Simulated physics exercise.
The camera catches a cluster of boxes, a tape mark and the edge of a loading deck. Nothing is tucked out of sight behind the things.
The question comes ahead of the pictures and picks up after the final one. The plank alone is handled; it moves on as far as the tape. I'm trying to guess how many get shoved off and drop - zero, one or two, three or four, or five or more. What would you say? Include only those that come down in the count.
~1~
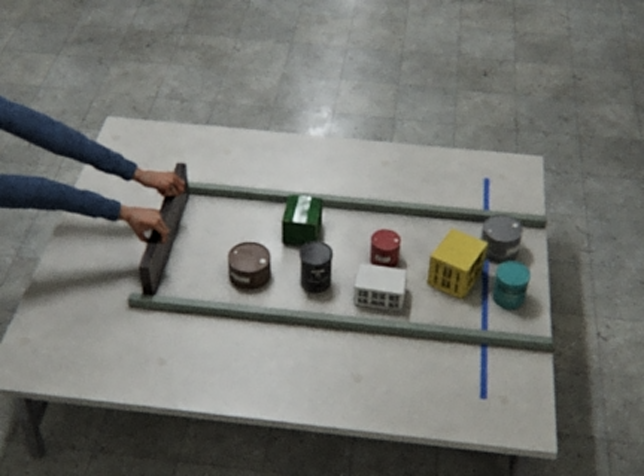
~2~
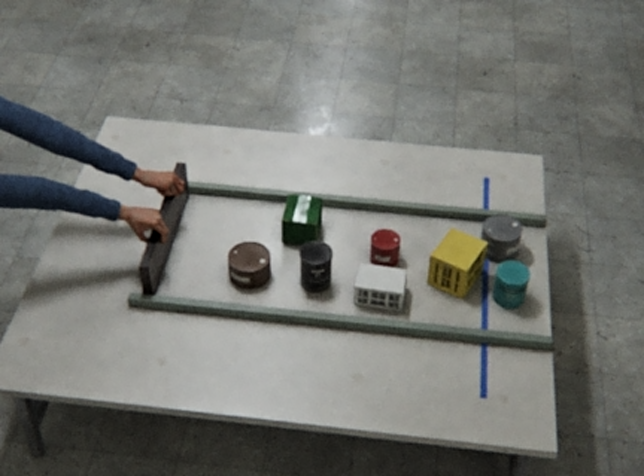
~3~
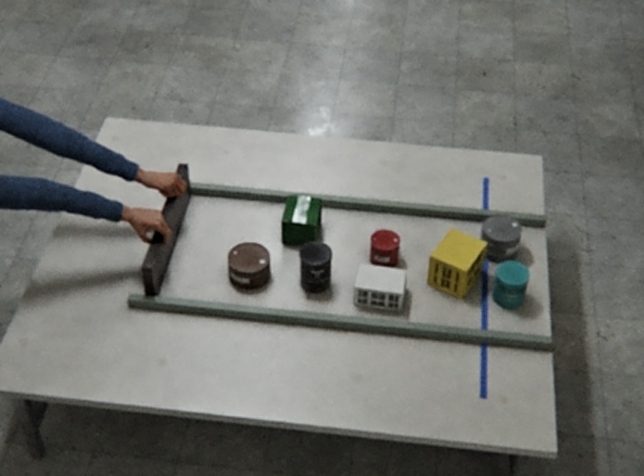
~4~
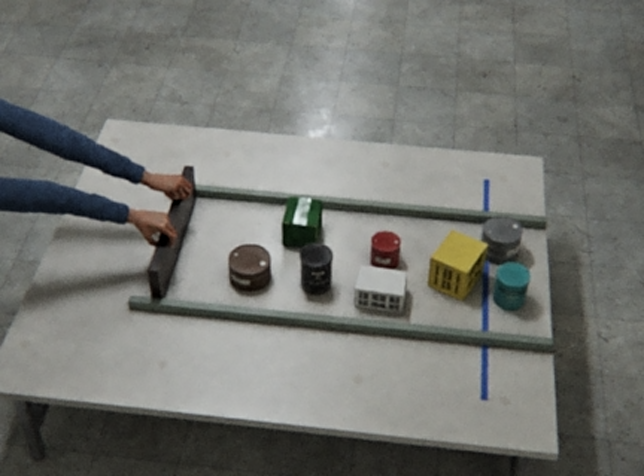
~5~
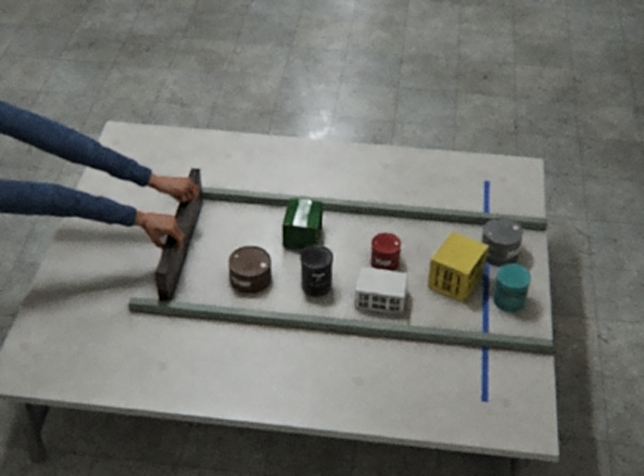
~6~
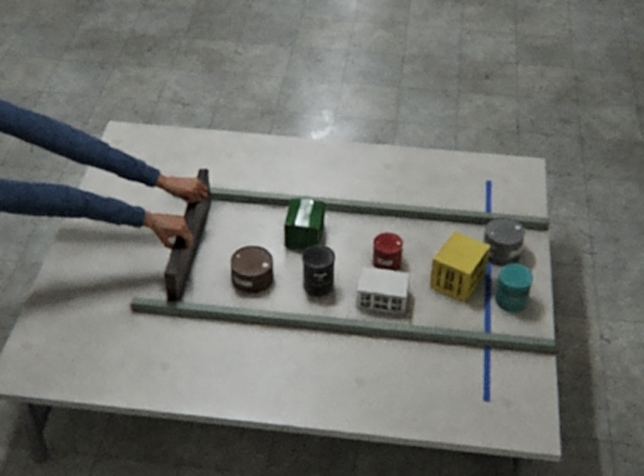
My prediction is one or two fallers.
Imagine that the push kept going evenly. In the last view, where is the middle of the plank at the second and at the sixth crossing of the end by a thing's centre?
First roughly (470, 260), later roughly (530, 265).
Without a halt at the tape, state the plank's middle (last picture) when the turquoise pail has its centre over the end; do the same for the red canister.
The middle is at (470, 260) when it's the turquoise pail, and at (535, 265) when it's the red canister.
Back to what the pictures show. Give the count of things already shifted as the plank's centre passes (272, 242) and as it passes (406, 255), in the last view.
First position 2; second position 6.
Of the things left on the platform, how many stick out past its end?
Result: 3.
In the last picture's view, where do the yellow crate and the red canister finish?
Roughly (543, 272) for the first and roughly (504, 267) for the second.
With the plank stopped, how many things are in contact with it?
It's 3.
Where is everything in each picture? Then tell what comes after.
The first frame shows turquoise pail (511, 286); grey canister (501, 239); yellow crate (457, 264); plank (166, 228); tape (486, 276).
The second frame shows grey canister (501, 239); black pail (316, 267).
The third frame shows yellow crate (457, 263); red canister (385, 249).
The fourth frame shows turquoise pail (511, 287); green box (302, 222).
The fifth frame shows grey canister (501, 242); white crate (381, 291).
The sixth frame shows turquoise pail (514, 288); grey canister (503, 242); yellow crate (460, 266); plank (189, 234); tape (488, 279).
Soon after, none off yet; turquoise pail at rest near (514, 288); grey canister at rest near (503, 242); yellow crate at rest near (460, 266).
Then, none off yet; turquoise pail at rest near (514, 288); grey canister at rest near (503, 242); yellow crate moved a little near (467, 263).
By the end, the number that fall off is one or two; fallen, white crate and turquoise pail.
